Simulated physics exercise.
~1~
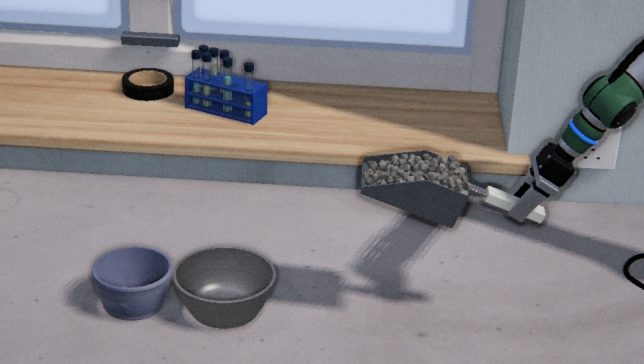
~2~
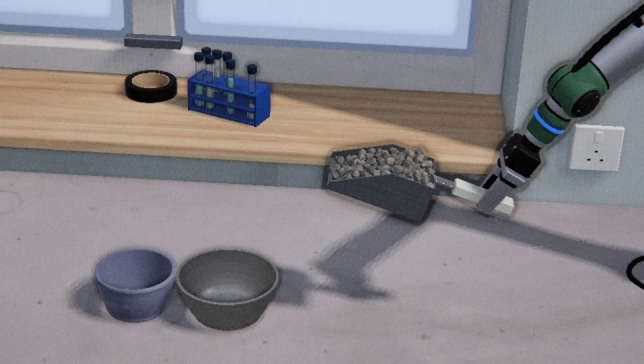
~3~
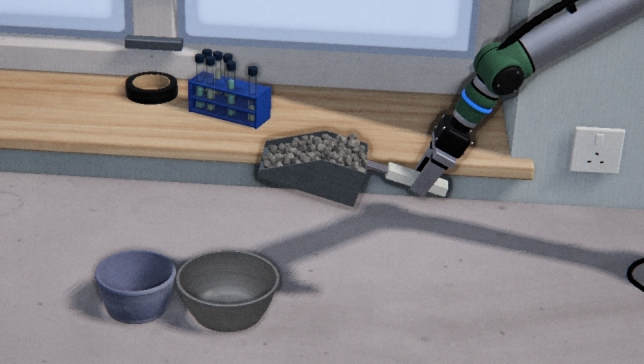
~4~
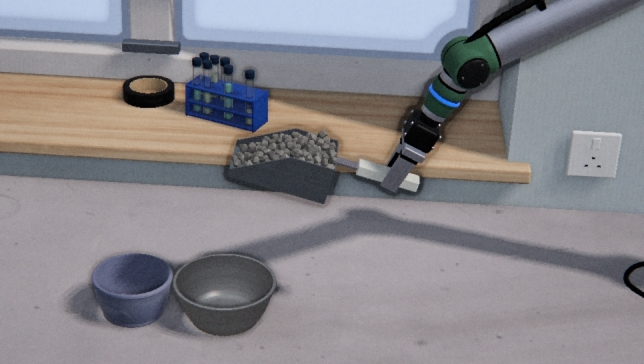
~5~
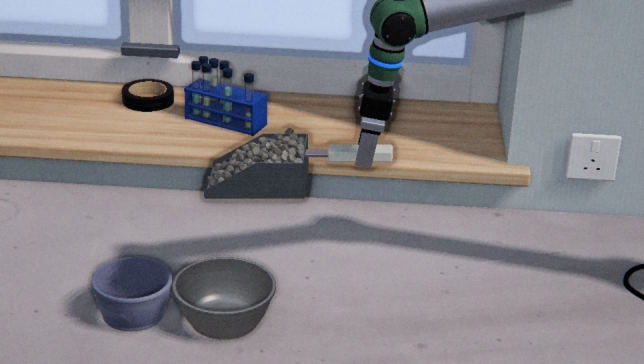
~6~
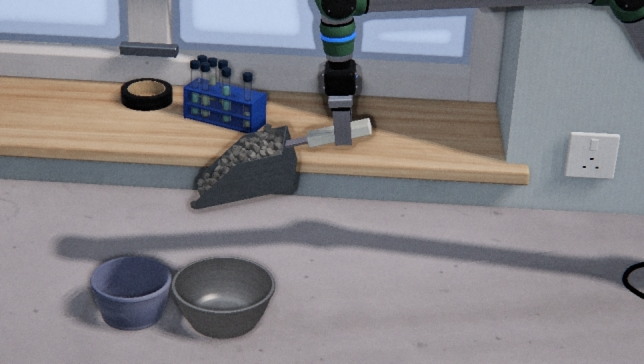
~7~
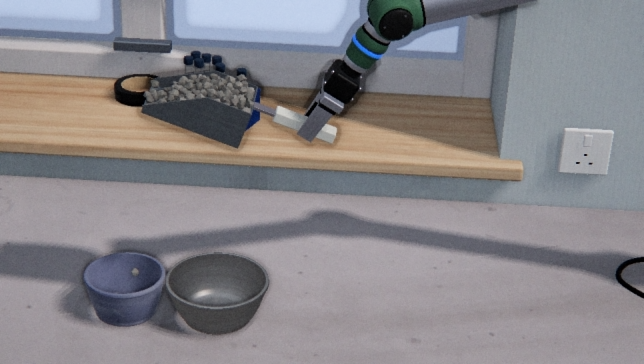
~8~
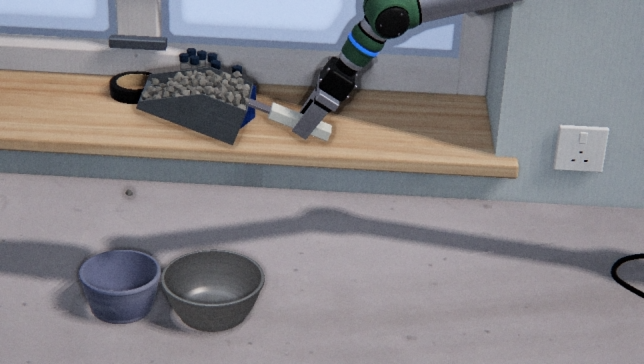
A robot arm carried a dark scoop heaped with small grey pebbles leftward past a wooden ledge, dipped its open end slightly, then raised and tipped it back above two bowls, finishing with nearly all the pebbles still in the scoop.
